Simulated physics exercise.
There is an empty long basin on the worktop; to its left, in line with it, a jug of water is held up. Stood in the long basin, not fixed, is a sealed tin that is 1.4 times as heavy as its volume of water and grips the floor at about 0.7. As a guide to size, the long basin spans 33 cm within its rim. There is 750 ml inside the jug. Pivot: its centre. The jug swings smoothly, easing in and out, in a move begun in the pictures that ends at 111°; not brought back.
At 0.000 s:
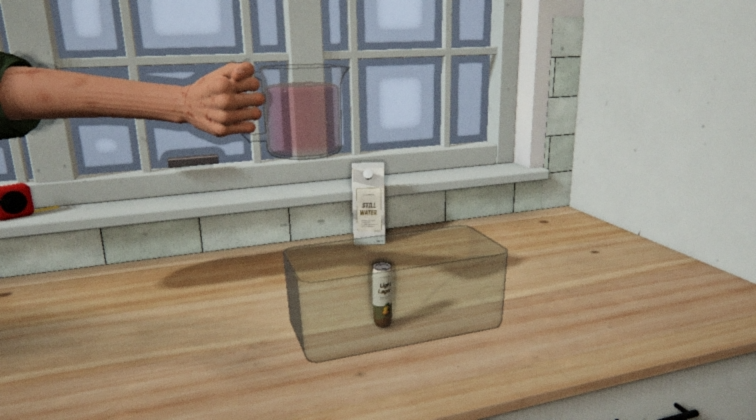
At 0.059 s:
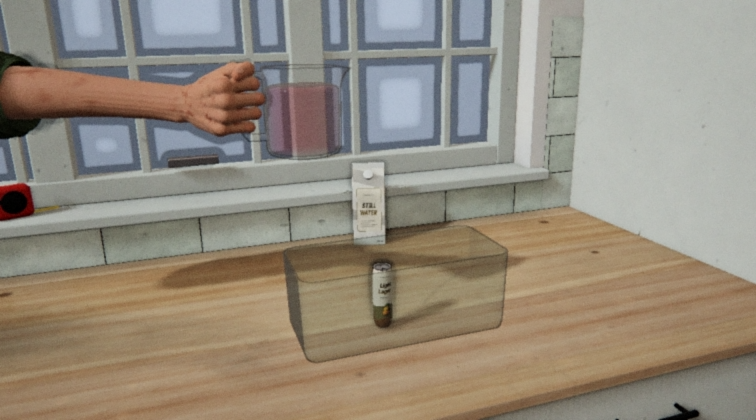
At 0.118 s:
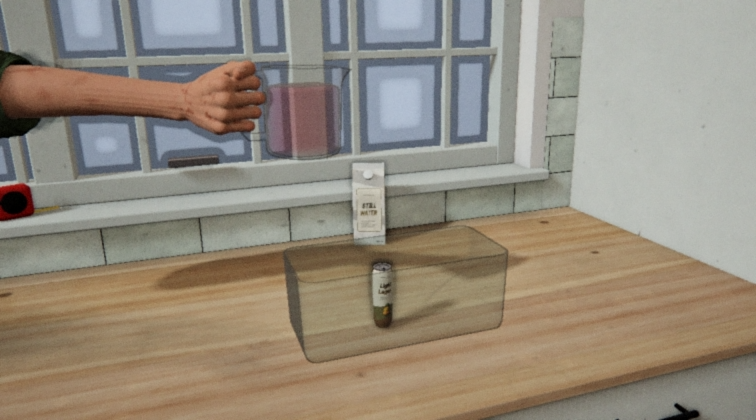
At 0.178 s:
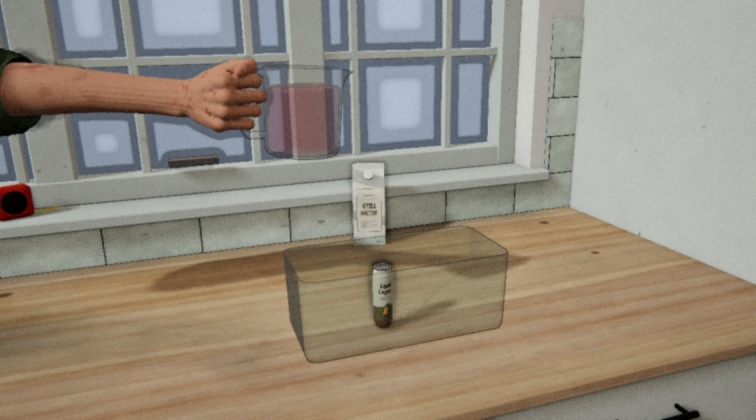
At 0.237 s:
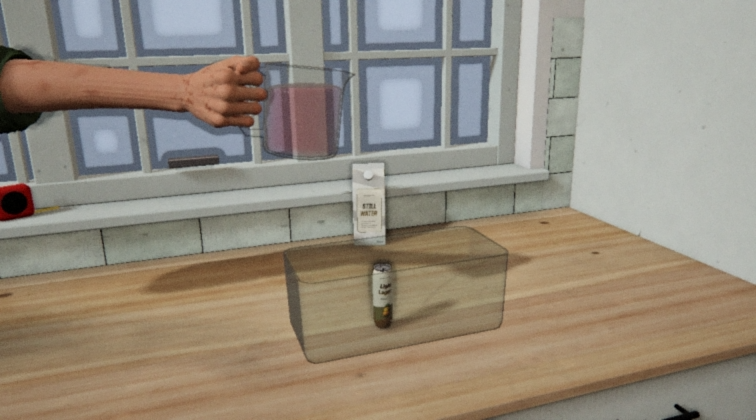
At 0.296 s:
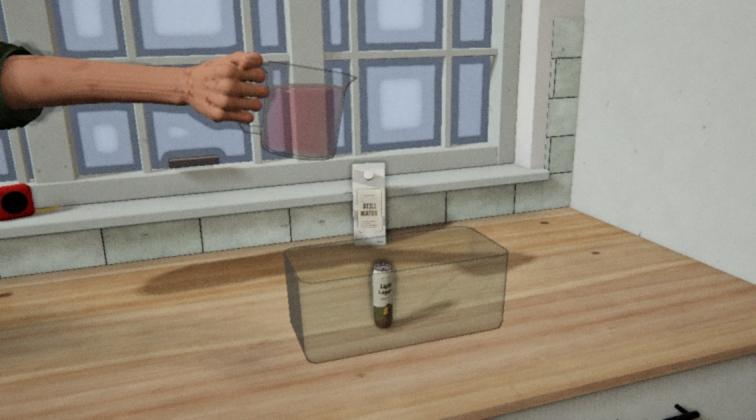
A hand holds a jug of pinkish liquid and slowly tilts it slightly right.
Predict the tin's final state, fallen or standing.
It will weather it.
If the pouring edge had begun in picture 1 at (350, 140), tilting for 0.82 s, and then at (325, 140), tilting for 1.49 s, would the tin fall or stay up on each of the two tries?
Trial 1 - tin tips; trial 2 - tin tips.
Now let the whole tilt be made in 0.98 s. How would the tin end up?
The tin stays on its base.
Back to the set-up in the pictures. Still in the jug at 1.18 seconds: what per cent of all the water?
Roughly 26 per cent.
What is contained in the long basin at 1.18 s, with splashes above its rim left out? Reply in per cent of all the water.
About 46 %.
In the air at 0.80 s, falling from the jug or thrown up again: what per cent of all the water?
It comes to about 14 percent.
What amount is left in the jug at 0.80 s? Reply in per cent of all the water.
About 84 per cent.
By 0.80 s the tilt is 62° and 85 per cent is still to pour; the tin stands where it began.
By 1.18 s the tilt is 99° and 26 per cent is still to pour; the tin stands where it began.
By 1.57 s the tilt is 111° and 1 per cent is still to pour; the tin stands where it began.
By 1.99 s the tilt is 111° and 0 per cent is still to pour; the tin stands where it began.
At rest the tin stands where it began.
